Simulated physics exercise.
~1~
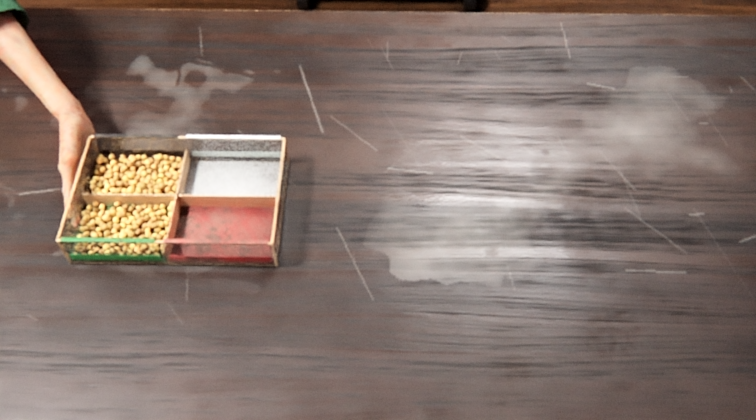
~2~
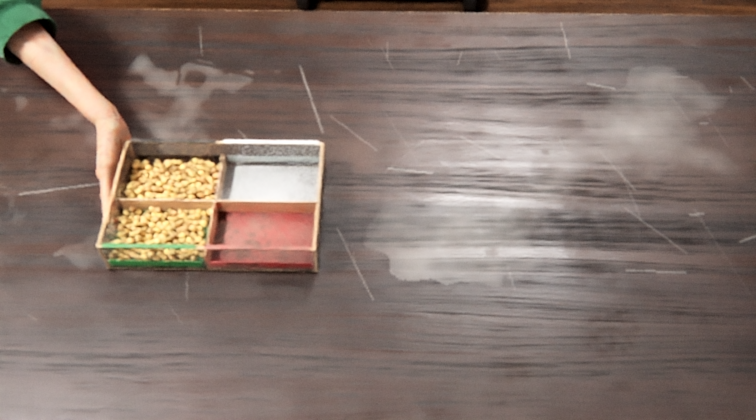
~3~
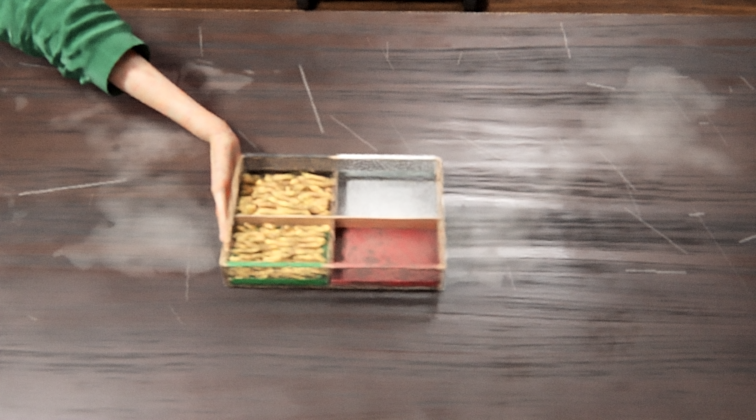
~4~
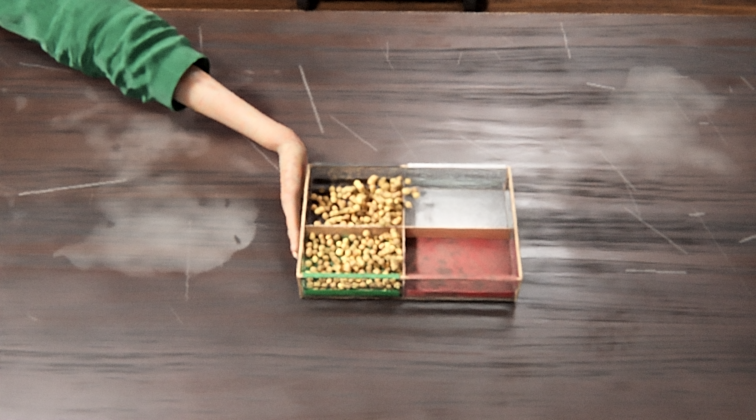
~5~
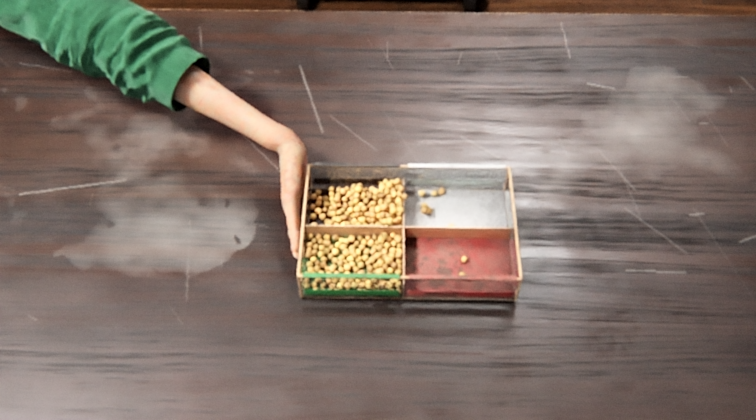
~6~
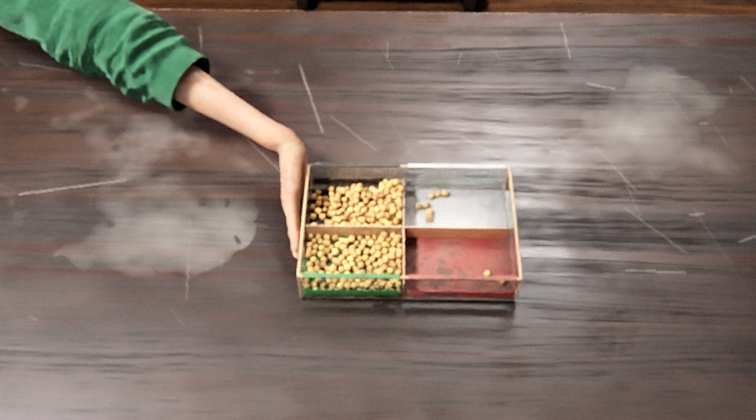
The clip opens with a hand at the left edge of a shallow divided tray on a dark, scratched wooden table, its two left compartments, one dark and one green, filled with small round tan pieces like chickpeas. The hand pushes the tray to the right, slowly at first and then faster, as a green sleeve comes into view. Near the middle of the table the tray stops, and the pieces surge rightward, some passing over the divider. A few land in the pale and red compartments on the right. Finally the tray rests against the still hand, with most pieces remaining on the left.
